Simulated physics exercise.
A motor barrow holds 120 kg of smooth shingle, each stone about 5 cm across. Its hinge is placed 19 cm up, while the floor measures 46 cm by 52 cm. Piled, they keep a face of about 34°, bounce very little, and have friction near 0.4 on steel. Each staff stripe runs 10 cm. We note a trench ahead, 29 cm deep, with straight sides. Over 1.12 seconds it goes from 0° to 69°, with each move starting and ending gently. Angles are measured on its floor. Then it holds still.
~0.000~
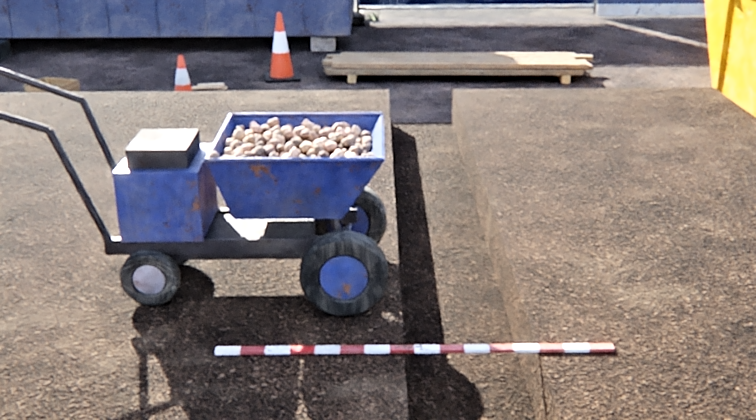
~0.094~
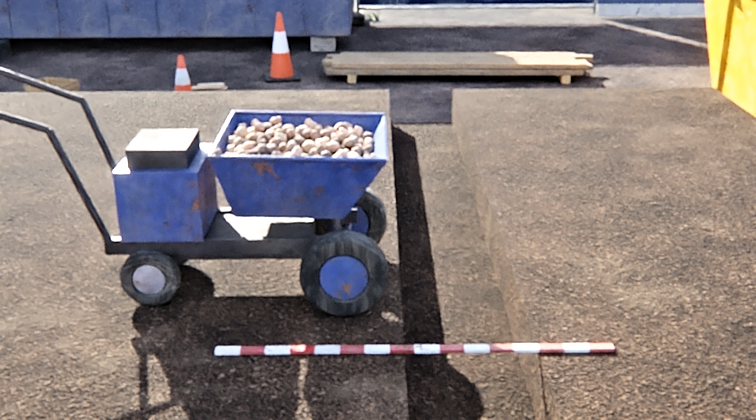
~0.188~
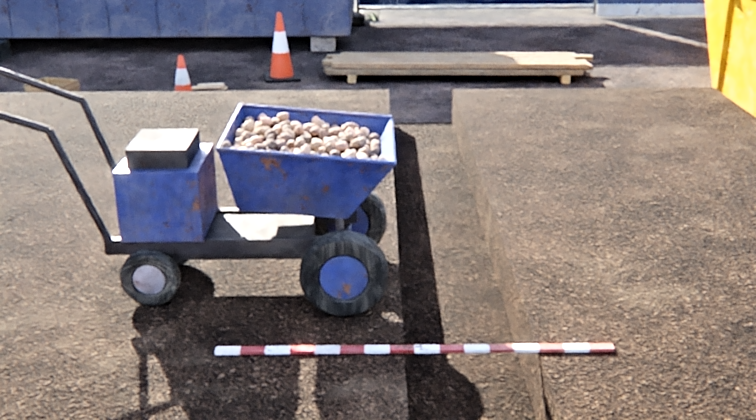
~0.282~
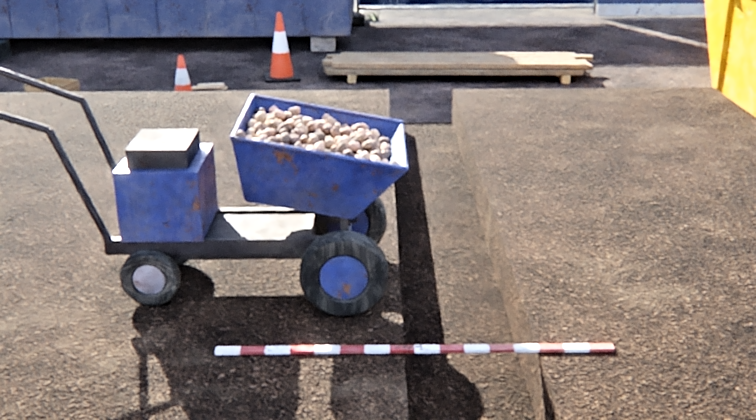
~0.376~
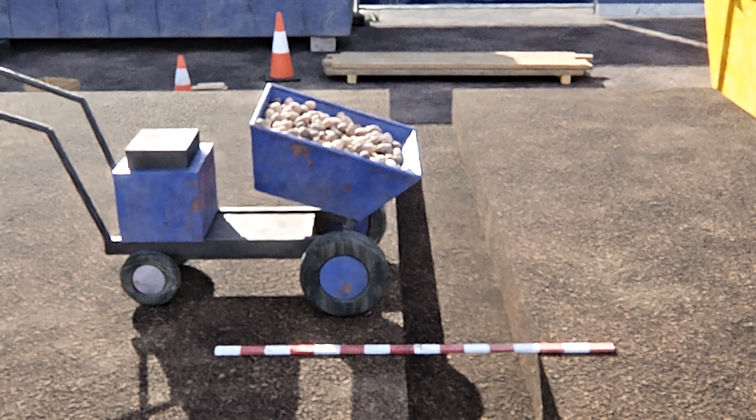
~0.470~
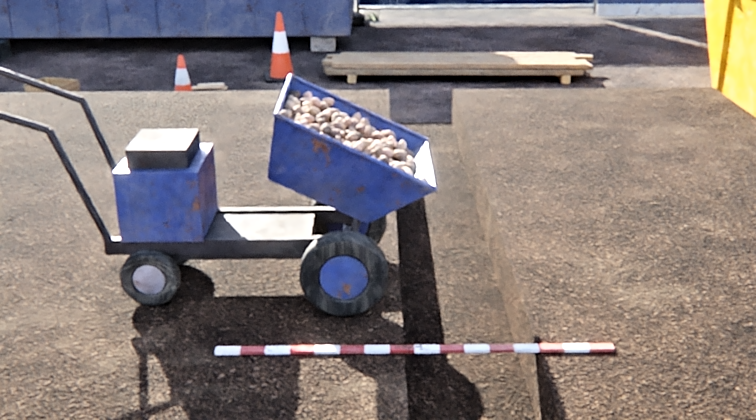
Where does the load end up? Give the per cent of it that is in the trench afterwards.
Some 74 per cent of it.
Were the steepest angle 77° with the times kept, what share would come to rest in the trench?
It would be near 75 per cent.
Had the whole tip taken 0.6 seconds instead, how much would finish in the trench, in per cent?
I'd put it at roughly 55 per cent.
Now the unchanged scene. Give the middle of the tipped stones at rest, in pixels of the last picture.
The middle should be near (493, 319).
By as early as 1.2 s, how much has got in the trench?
Something like 25 in a hundred.
After 0.8 s the floor is at 58°; 100 % in the skip; the foremost stones are at (469, 212).
After 1.2 s the floor is at 69°; 62 % in the skip, 25 % in the trench, 13 % past the trench; the foremost stones are at (570, 274).
After 1.6 s the floor is at 69°; 33 % in the skip, 41 % in the trench, 25 % past the trench; the foremost stones are at (678, 282).
After 3.5 s the floor is at 69°; 0 % in the skip, 74 % in the trench, 26 % past the trench; the foremost stones are at (751, 279).
